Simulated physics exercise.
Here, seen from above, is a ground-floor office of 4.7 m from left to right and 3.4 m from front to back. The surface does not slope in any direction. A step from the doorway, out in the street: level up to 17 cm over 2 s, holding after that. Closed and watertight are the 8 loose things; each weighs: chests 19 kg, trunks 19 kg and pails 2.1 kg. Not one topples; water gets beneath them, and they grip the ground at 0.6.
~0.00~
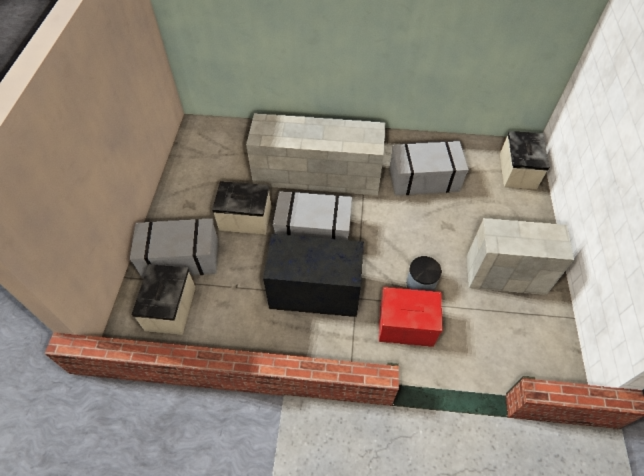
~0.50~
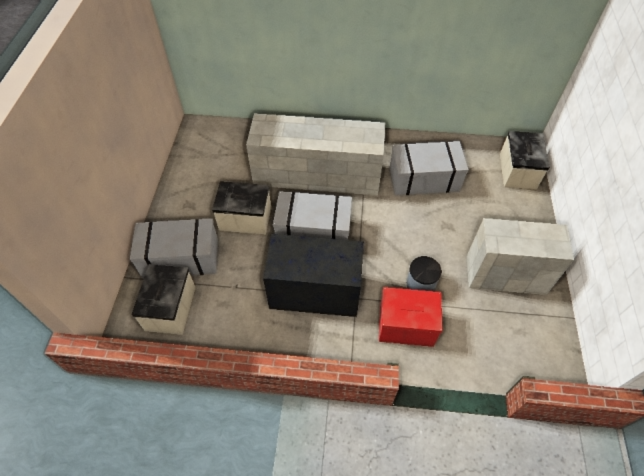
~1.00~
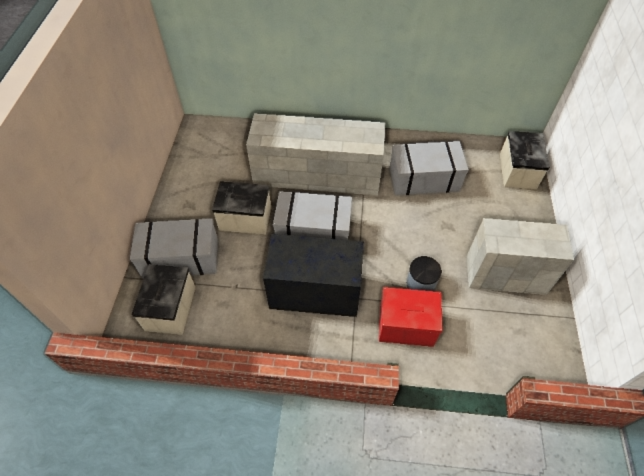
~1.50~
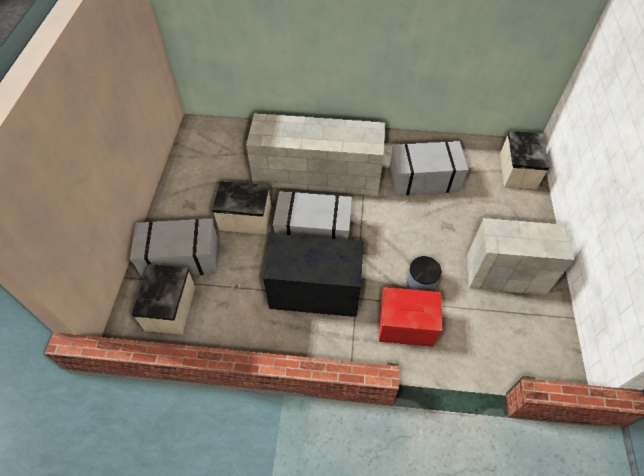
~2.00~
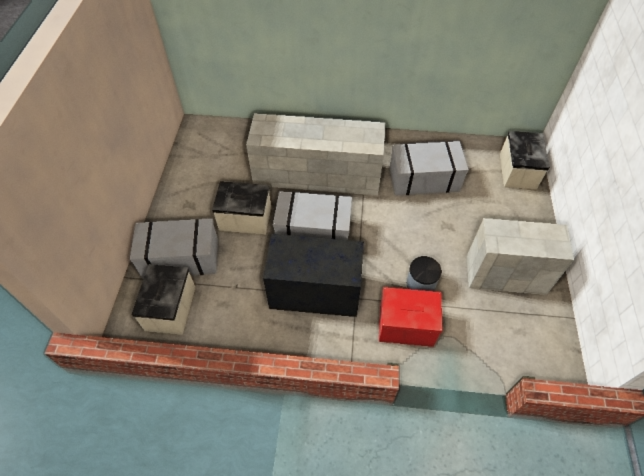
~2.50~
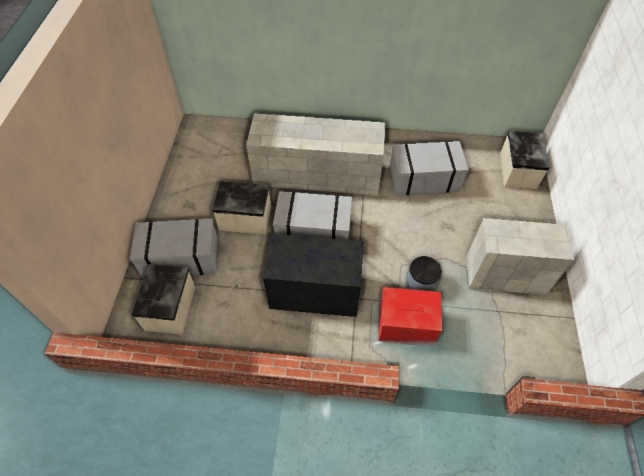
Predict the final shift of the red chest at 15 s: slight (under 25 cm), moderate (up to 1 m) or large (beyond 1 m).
Large.
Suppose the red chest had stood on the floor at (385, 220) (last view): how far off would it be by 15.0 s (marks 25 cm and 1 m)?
Outcome - it ends up well away.
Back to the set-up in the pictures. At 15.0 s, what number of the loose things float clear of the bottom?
That would be 7 of them.
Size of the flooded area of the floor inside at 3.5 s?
Somewhere about 4.0 m2, give or take.
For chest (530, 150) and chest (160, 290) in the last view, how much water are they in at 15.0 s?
First roughly 10 cm, second roughly 11 cm.
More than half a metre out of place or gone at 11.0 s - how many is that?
By my tally, 4.
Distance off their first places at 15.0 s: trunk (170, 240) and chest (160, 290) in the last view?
In turn: 60 cm, 40 cm.
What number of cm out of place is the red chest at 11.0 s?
Shift by then: About 200 cm.
After 3.5 s the red chest is near (402, 273), 0.4 m from its start, aground; 0 afloat.
After 6.8 s the red chest is near (394, 211), 1.1 m from its start, aground; 1 afloat.
After 11.0 s the red chest is near (421, 140), 2.2 m from its start, afloat; 4 afloat.
After 15.0 s the red chest is near (532, 153), 2.5 m from its start, afloat; 7 afloat.
